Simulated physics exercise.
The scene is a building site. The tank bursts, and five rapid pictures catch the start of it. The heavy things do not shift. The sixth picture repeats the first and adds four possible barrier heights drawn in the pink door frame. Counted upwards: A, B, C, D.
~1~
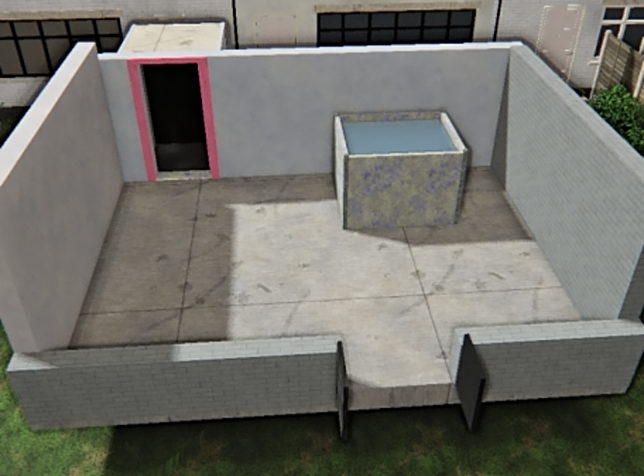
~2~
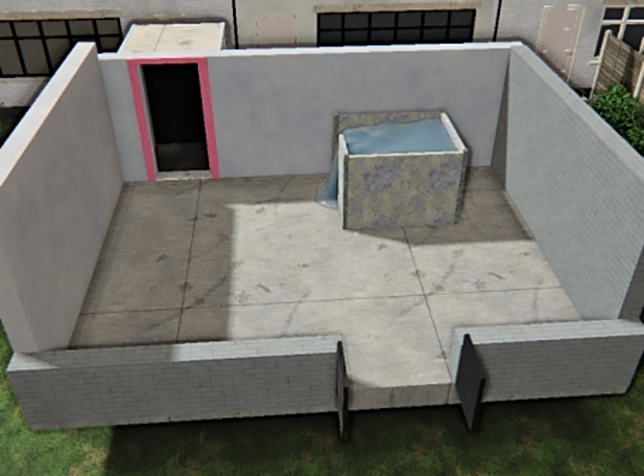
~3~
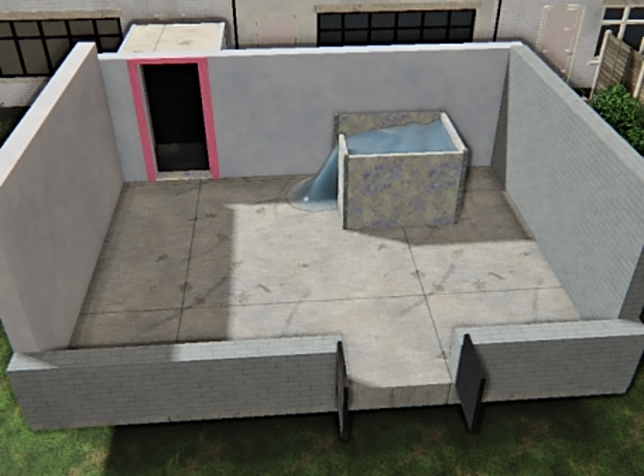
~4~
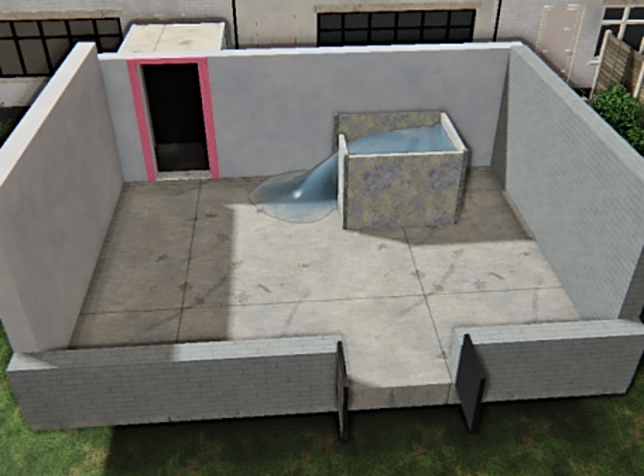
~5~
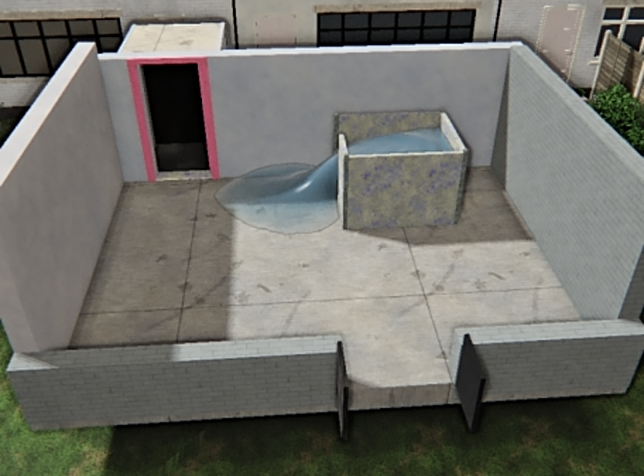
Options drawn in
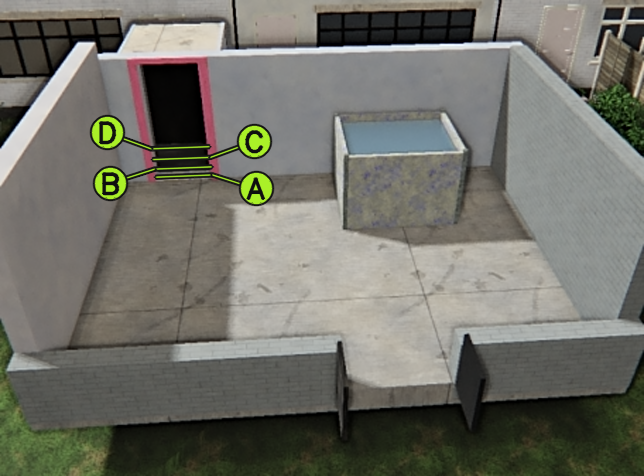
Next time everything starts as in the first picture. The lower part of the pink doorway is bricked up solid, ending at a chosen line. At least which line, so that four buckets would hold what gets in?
I would pick height B.
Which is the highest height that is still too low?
That would be A.
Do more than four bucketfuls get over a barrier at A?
Yes.
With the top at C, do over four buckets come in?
No, that is safe.
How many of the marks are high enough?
Three of them.
On the marked copy, A at (184, 176); B at (183, 168); C at (181, 158); D at (180, 147); from the bottom up A, B, C, D.
Choosing A, about 12 bucketfuls get in.
Choosing B, a bucket or two gets in.
Choosing C, nothing gets over.
Choosing D, nothing gets over.
